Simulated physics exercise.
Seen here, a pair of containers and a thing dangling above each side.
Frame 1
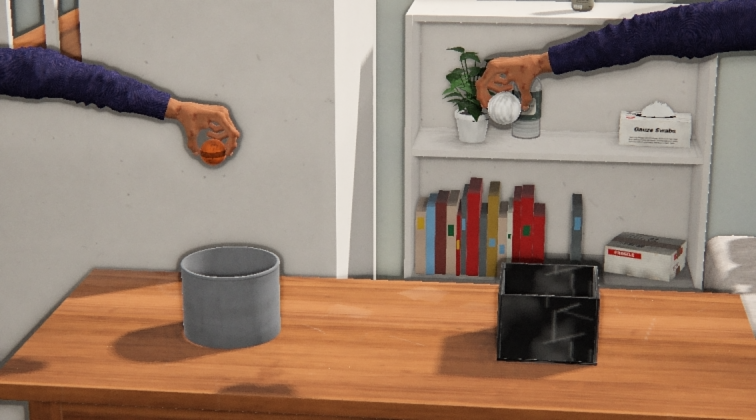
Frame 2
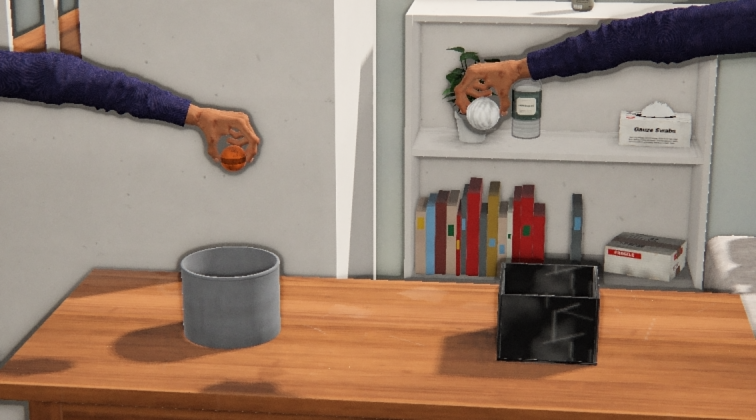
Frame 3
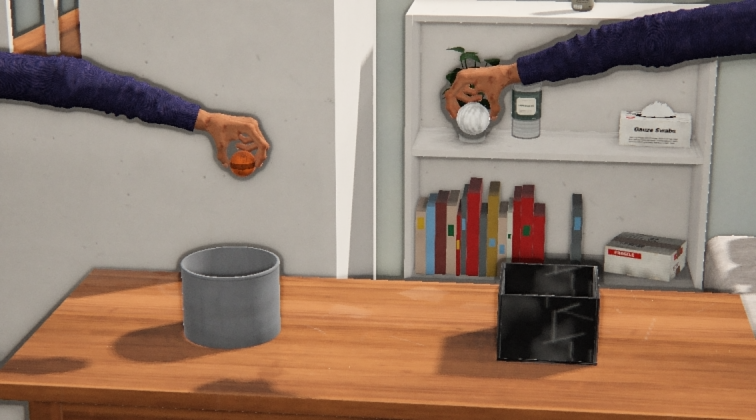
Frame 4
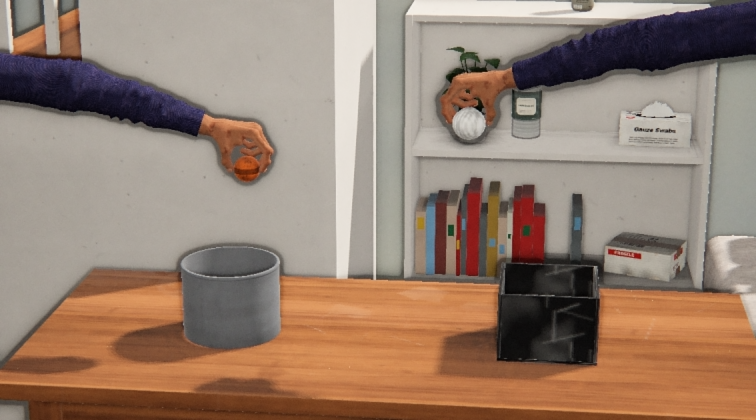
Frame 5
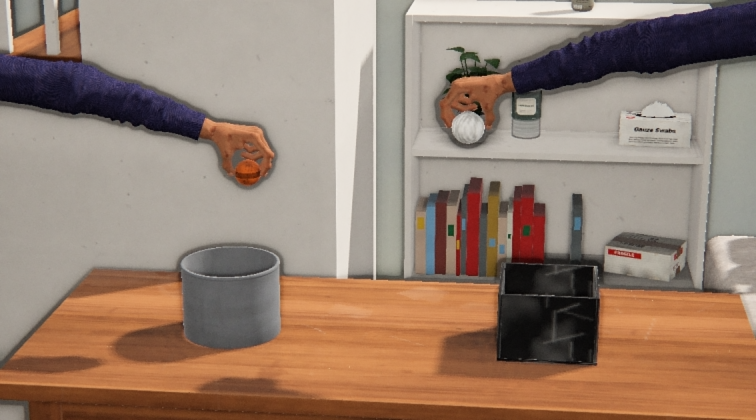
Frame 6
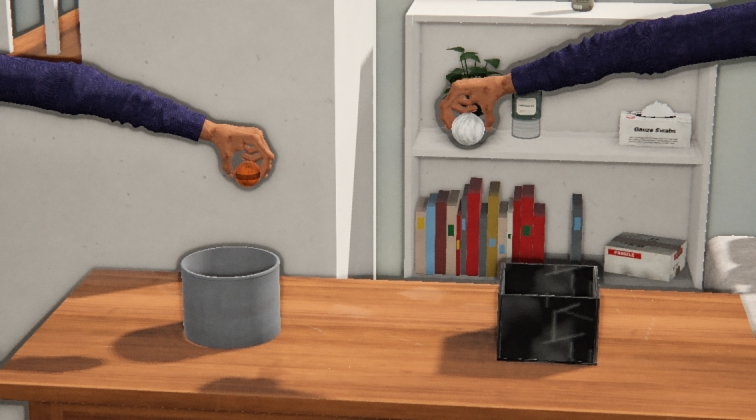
Two purple-sleeved arms reach in from opposite sides above a wooden table in a room, seen from the front by a still camera. The left hand holds an orange ball above a grey round bin, and the right holds a white onion near a shelf, with a black crate below. Both hands shift inward and slightly down, then slow until they barely move, still gripping the objects.
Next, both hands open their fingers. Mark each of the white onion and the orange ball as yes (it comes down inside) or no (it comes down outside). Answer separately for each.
White onion: No; orange ball: Yes.
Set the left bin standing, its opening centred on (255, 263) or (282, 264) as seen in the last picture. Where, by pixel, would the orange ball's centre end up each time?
Final rest: (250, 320), then (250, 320).
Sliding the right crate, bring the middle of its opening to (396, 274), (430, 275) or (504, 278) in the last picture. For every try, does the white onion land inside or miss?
Try by try, it lands outside; ends up inside; is caught.
Then, 0.20 s past the last view, white onion in the air near (467, 187); orange ball in the air near (249, 230).
Finally, the white onion ends up outside, near (464, 327); the orange ball drops into the container, near (252, 317).
